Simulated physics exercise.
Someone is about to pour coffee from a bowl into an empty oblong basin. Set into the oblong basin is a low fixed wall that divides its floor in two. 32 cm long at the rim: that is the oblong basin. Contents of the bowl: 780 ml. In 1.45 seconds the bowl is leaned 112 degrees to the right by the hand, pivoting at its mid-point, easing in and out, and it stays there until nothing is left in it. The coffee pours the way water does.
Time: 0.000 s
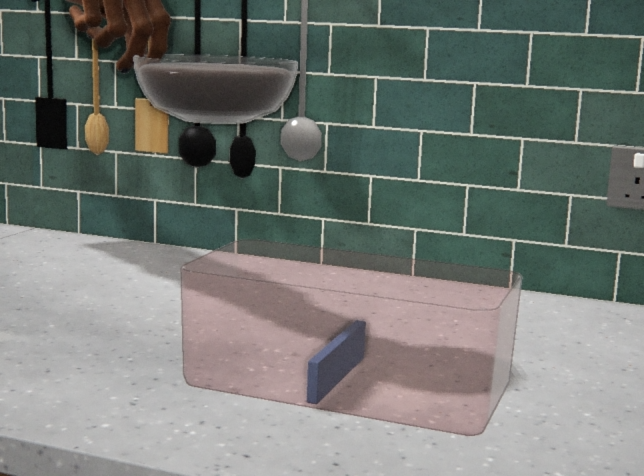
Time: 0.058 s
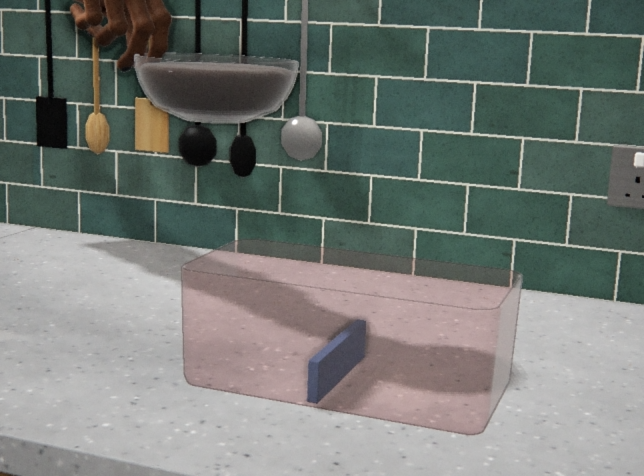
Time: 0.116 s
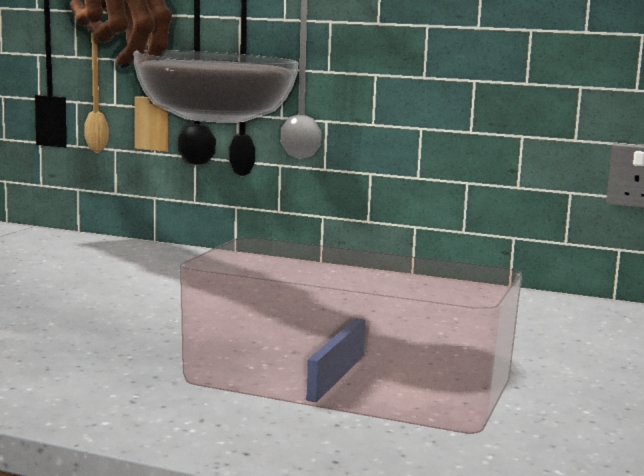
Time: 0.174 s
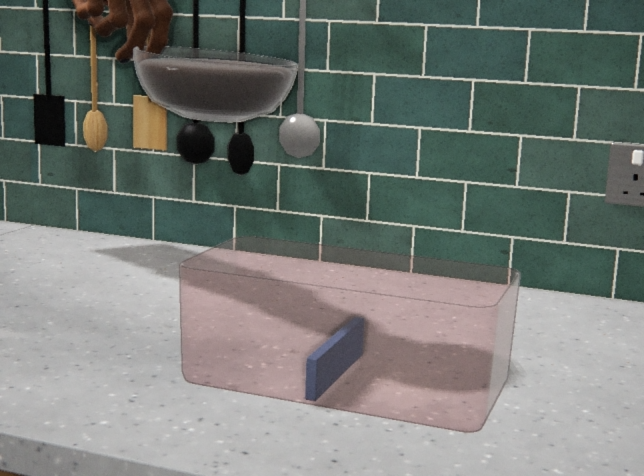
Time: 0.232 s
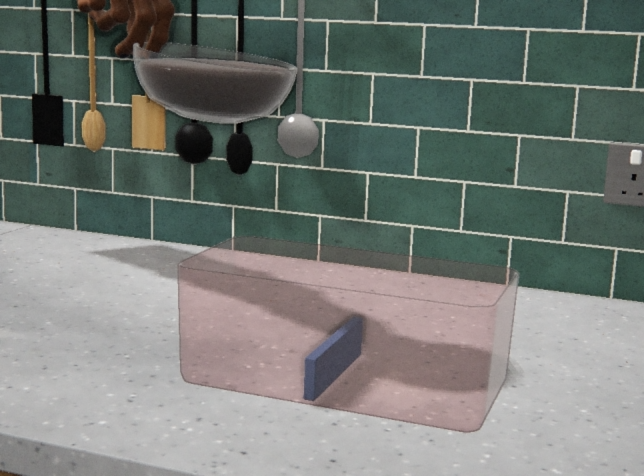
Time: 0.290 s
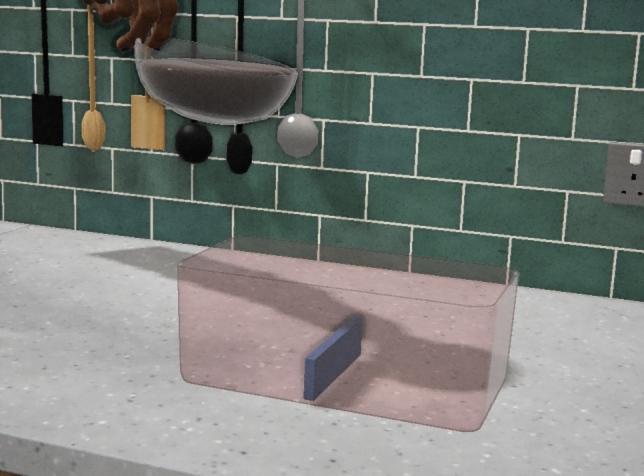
In the video, a brown hand holds a translucent bowl of dark liquid above a clear pinkish oblong basin with a blue divider on a speckled counter, and after staying level at first, the bowl leans slightly to the right.
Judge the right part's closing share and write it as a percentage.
I would judge it at 64 per cent.
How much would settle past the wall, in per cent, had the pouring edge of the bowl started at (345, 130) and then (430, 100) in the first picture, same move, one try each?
The first try gives 85 percent and the second 75 percent.
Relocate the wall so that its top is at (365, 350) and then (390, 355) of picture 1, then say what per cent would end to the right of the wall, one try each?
In turn about 40 and 5 per cent.
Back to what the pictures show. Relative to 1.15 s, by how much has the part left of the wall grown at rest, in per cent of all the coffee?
Change: Approx. 2 %.
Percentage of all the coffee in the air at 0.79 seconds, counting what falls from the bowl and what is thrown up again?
Roughly 40 %.
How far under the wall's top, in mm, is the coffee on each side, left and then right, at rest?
About 32 mm on the left, about 24 mm on the right.
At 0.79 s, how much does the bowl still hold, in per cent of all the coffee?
Near 28 in a hundred.
After 0.79 s the tilt is 64° and 29 per cent is still to pour, 6 is left of the wall and 26 right of it.
After 1.15 s the tilt is 101° and 0 per cent is still to pour, 32 is left of the wall and 64 right of it.
After 1.53 s the tilt is 112° and 0 per cent is still to pour, 34 is left of the wall and 64 right of it.
After 1.95 s the tilt is 112° and 0 per cent is still to pour, 35 is left of the wall and 64 right of it.
In the end 35 per cent lies left of the wall, 64 right of it and 1 outside.
